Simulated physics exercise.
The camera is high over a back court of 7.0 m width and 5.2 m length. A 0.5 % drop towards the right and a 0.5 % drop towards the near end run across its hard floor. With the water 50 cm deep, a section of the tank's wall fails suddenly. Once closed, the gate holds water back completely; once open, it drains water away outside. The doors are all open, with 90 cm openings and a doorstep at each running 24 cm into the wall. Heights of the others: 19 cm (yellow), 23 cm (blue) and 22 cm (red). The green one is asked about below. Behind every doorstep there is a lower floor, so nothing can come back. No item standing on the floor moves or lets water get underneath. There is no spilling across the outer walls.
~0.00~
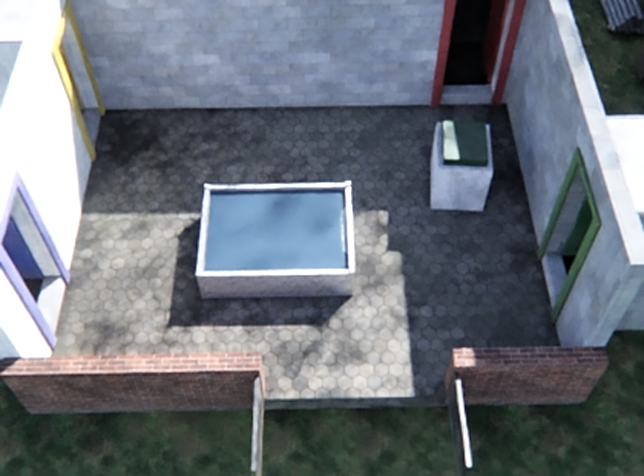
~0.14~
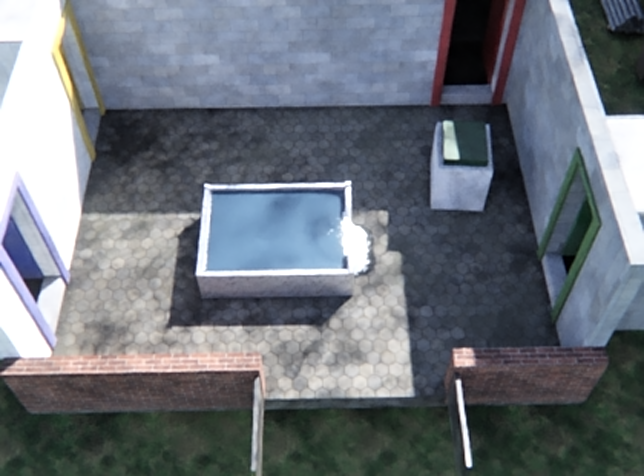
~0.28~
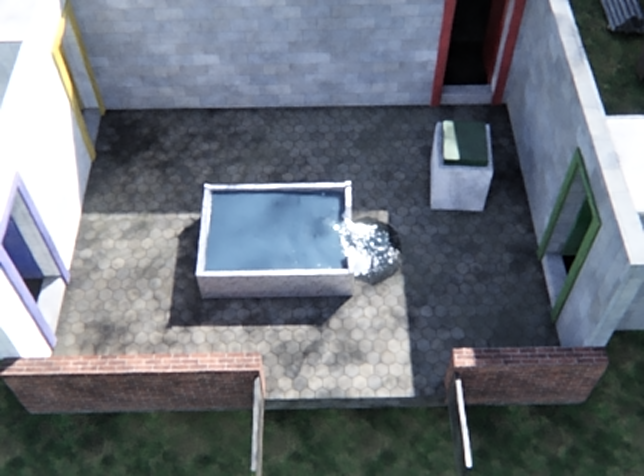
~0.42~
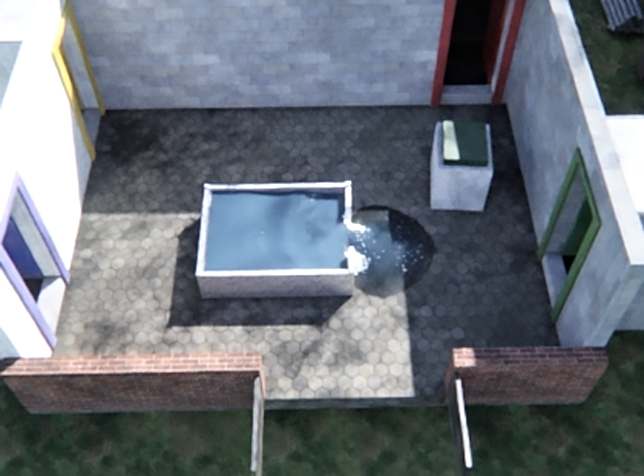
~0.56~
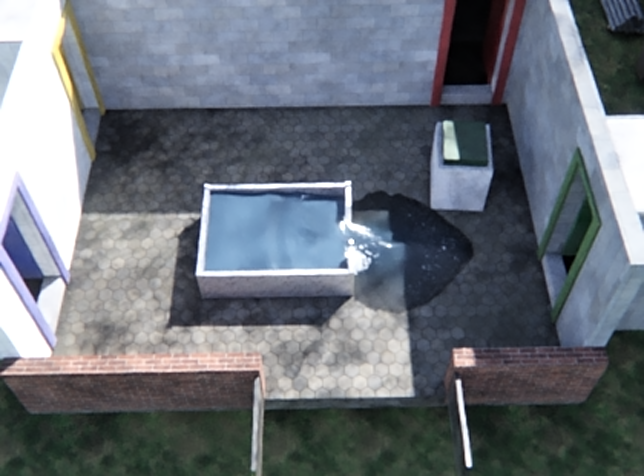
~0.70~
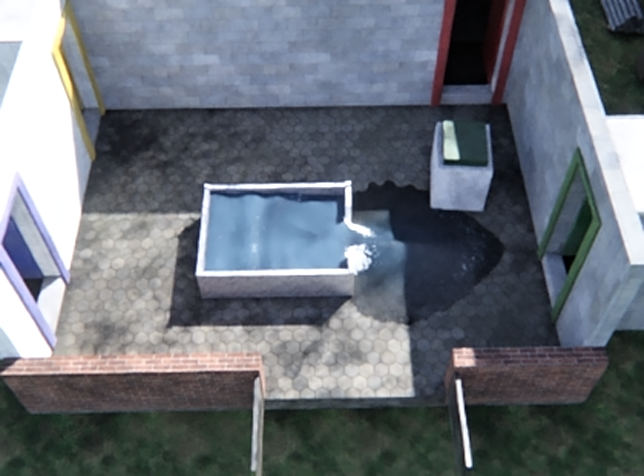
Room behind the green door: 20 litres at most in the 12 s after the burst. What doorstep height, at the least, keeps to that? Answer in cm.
I would say about 13.5 cm.
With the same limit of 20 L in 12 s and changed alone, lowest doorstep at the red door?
The red one would have to be about 7.5 cm high.
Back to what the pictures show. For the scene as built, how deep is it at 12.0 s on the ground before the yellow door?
About 2.0 centimetres.
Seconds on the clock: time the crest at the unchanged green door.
Peak time: Around 2.2 s.
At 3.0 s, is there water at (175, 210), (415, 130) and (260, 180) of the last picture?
So the three spots come out spared, swamped, spared, in that order.
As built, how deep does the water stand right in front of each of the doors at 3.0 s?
Door by door in centimetres - yellow 0, green 16, blue 0, red 7.
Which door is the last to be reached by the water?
Door: Yellow.
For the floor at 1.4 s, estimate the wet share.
I'd say near 20 percent.
After 1.4 s water covers 20 % of the floor, deepest (26 cm) near (361, 248); 16 cm at the green door, 0 litres in over its 21 cm doorstep.
After 3.0 s water covers 30 % of the floor, deepest (22 cm) near (557, 377); 16 cm at the green door, 0 litres in over its 21 cm doorstep.
After 12.0 s water covers 95 % of the floor, deepest (8 cm) near (543, 377); 7 cm at the green door, 0 litres in over its 21 cm doorstep.
At the green door as built, the water arrived by 1.1 s and peaked near 20 cm at 2.2 s.
Run again over the same 12 s with other heights there, 33 litres in over 12 cm, 4 litres over 16.5 cm. The limit of 20 litres is kept from about 13.5 cm up.
